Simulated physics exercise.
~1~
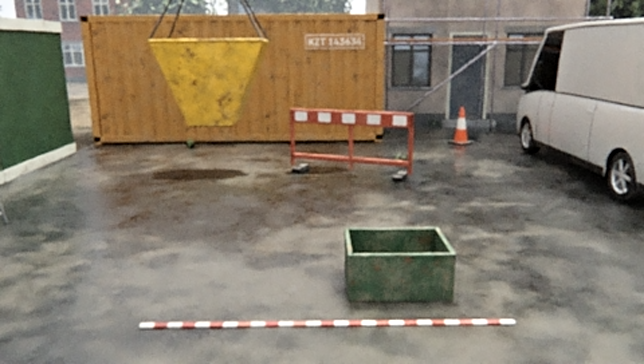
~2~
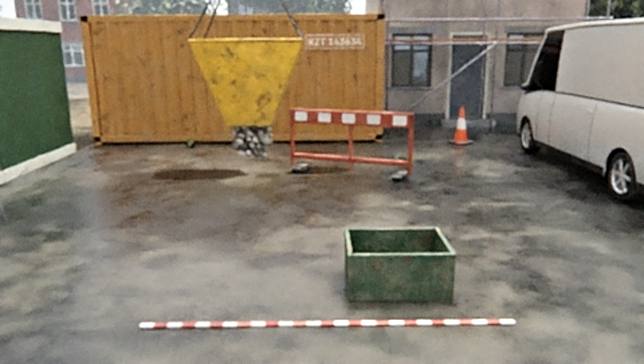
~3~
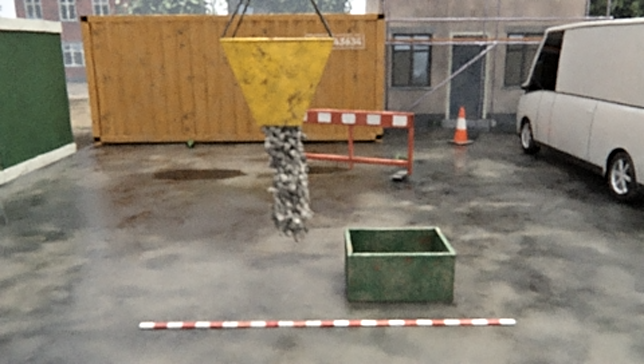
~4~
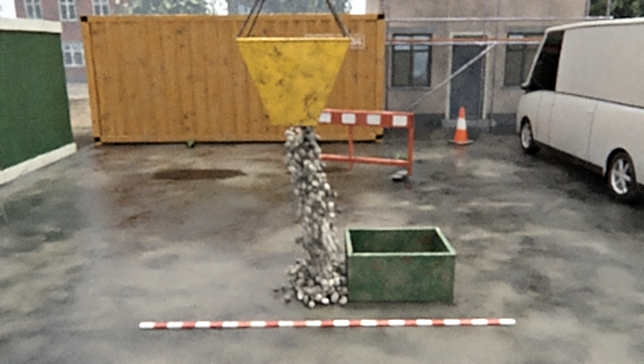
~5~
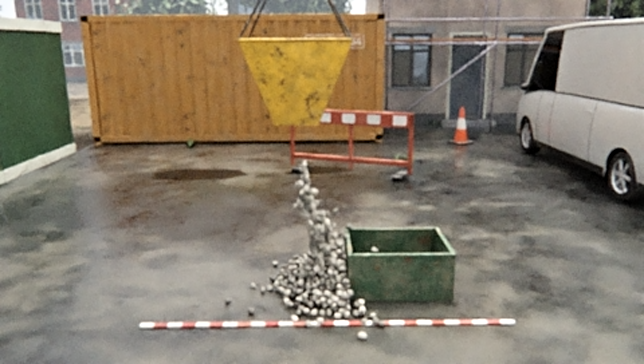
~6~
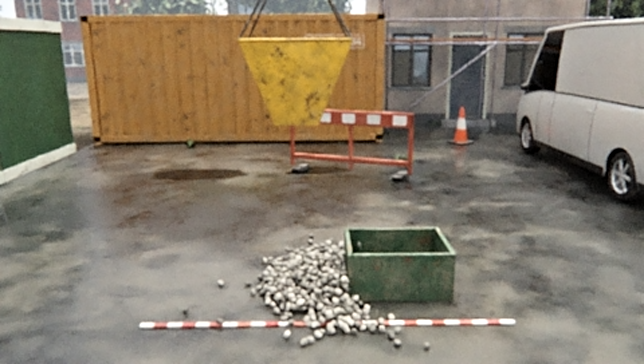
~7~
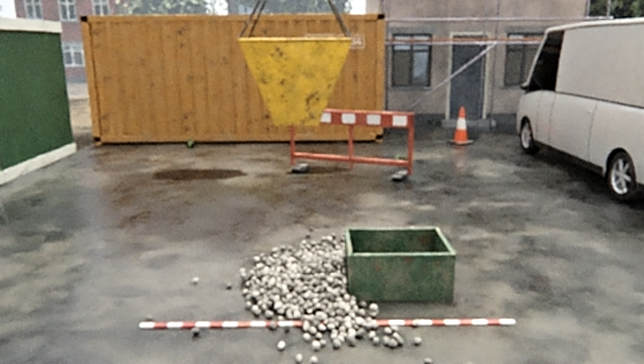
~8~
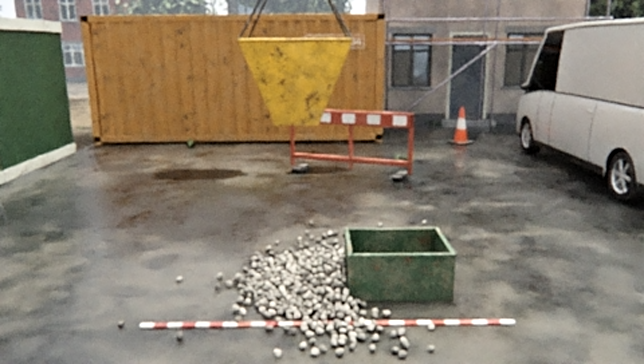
The clip opens on a wet yard where a yellow hopper hangs from cables in front of an orange container, with an open green bin and a red and white striped staff on the ground. The hopper swings rightwards, and grey stones begin to spill from its bottom while it is still moving. They pour down in a thick stream, landing just left of the bin as the hopper comes to a stop. The stream thins and ends, and the pile spreads over the staff. Finally, most stones lie heaped left of the bin, with a few scattered in front of it.
